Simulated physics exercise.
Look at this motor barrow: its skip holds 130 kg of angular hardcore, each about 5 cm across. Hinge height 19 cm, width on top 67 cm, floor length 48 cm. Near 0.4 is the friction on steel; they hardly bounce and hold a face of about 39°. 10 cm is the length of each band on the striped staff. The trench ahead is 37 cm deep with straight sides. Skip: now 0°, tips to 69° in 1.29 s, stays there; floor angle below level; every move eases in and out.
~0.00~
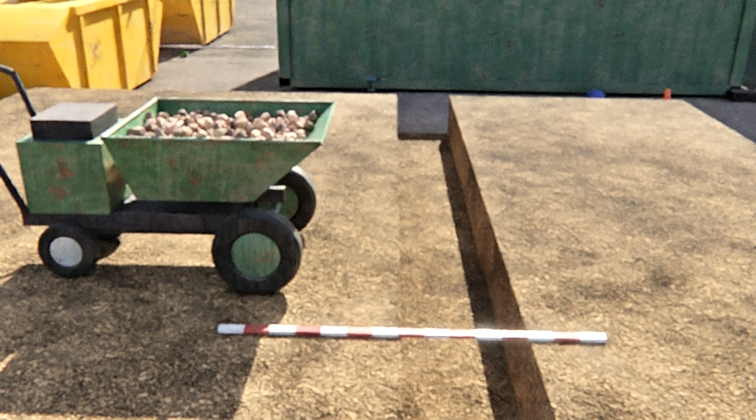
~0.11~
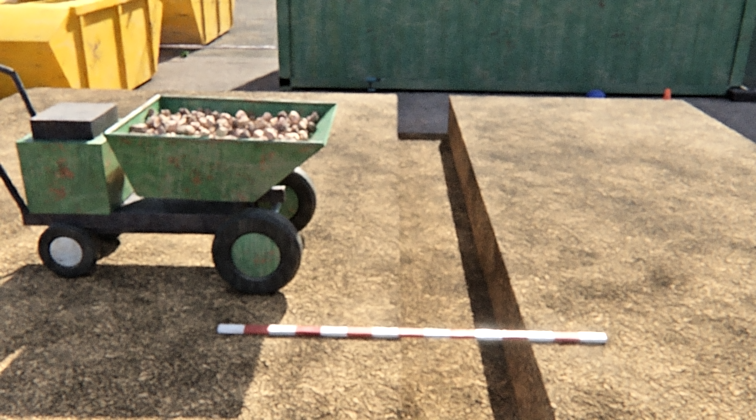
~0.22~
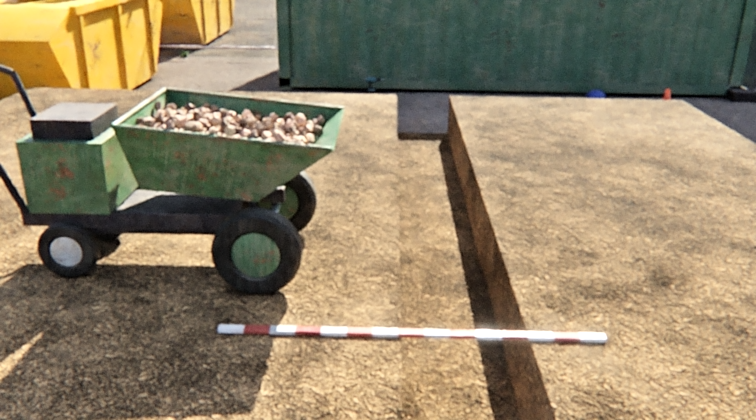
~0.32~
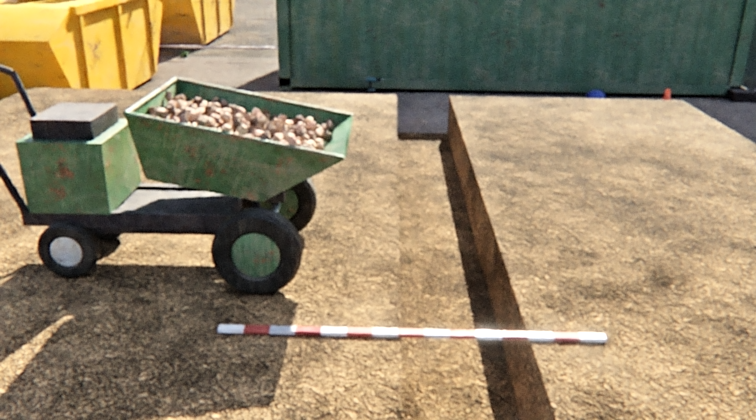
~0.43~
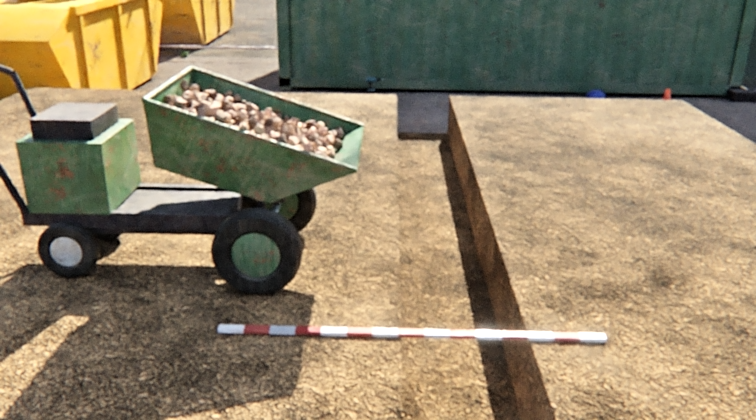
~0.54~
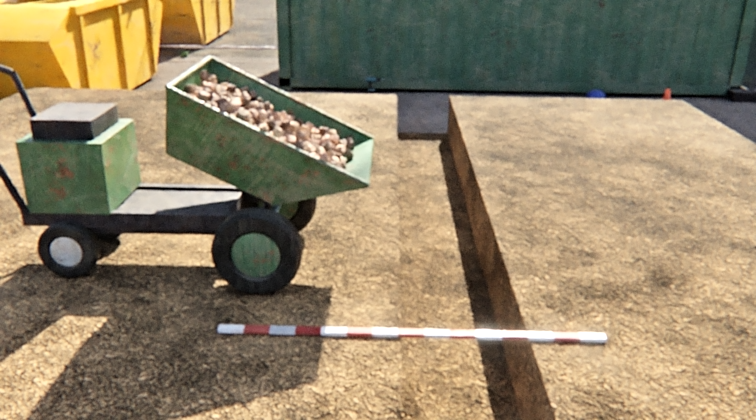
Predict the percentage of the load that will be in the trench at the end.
Predicted: Roughly 100 %.
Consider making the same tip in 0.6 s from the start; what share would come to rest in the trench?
That would give about 100 percent.
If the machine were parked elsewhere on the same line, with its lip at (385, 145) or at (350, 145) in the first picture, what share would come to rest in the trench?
95 % and 100 %.
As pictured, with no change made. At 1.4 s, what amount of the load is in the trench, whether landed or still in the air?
35 per cent or so by then.
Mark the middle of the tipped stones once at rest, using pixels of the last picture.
(448, 320).
After 1.0 s the floor is at 58°; 100 % in the skip; the foremost stones are at (384, 219).
After 1.4 s the floor is at 69°; 66 % in the skip, 1 % short of the trench, 33 % in the trench; the foremost stones are at (473, 328).
After 1.7 s the floor is at 69°; 23 % in the skip, 1 % short of the trench, 77 % in the trench; the foremost stones are at (497, 323).
After 3.7 s the floor is at 69°; 0 % in the skip, 100 % in the trench; the foremost stones are at (496, 308).
